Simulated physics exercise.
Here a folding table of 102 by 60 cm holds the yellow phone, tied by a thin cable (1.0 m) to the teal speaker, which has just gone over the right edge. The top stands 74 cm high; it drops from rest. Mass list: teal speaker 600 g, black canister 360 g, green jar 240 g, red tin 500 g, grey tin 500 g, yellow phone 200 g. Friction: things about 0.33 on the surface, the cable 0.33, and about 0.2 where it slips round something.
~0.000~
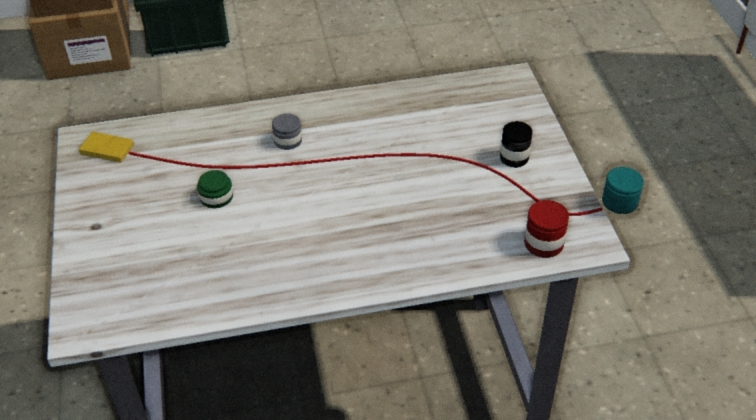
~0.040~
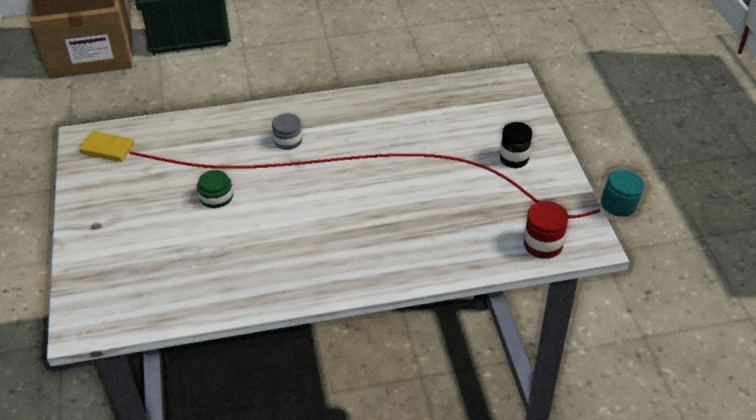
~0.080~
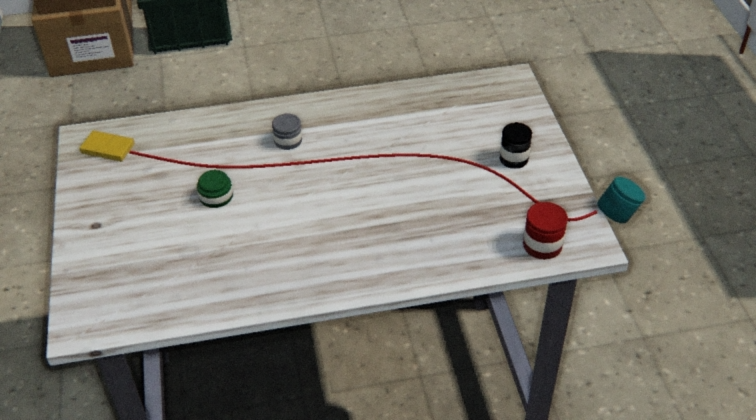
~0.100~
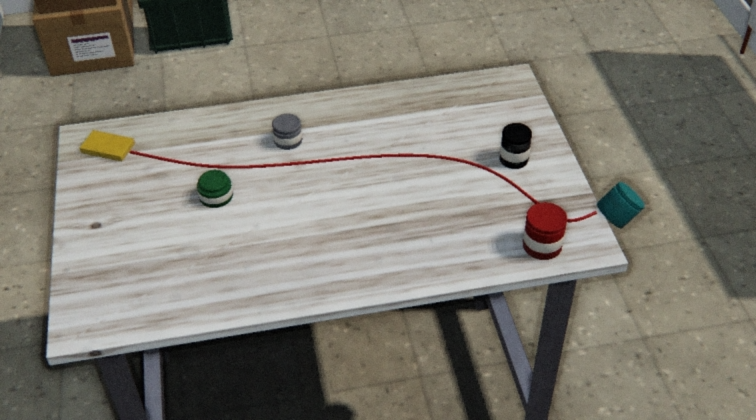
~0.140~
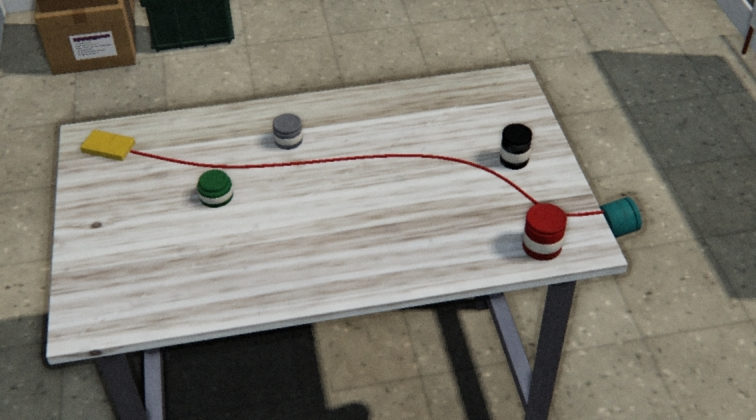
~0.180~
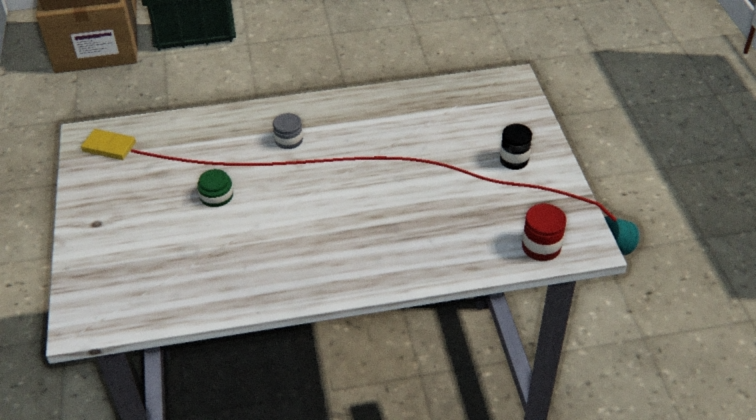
The teal speaker tipped over and dropped past the right edge of the table, pulling the red cable straighter, while the yellow phone tied to its other end barely shifted and the jars stayed still.
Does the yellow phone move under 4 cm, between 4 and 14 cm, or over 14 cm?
Over 14 cm.
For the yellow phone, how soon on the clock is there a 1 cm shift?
The yellow phone gets there at 0.22 seconds.
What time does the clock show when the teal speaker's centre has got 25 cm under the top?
Roughly 0.34 s.
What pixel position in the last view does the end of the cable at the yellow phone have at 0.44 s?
Look around (298, 169) and you'll see it.
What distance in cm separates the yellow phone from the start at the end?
The yellow phone - over the edge.
At 0.4 s, the cable's tail end at (298, 169); yellow phone 35 cm off its start, teal speaker over the edge.
At 0.7 s, the cable's tail end at (521, 172); yellow phone 80 cm off its start, teal speaker over the edge, black canister 1 cm off its start.
At 0.9 s, the cable's tail end at (645, 235); yellow phone over the edge, teal speaker over the edge, black canister 5 cm off its start at (537, 124).
At 1.2 s, the cable has left the top; yellow phone over the edge, teal speaker over the edge, black canister 5 cm off its start.
At 2.4 s, the cable has left the top; yellow phone over the edge, teal speaker over the edge, black canister 5 cm off its start at (537, 124).
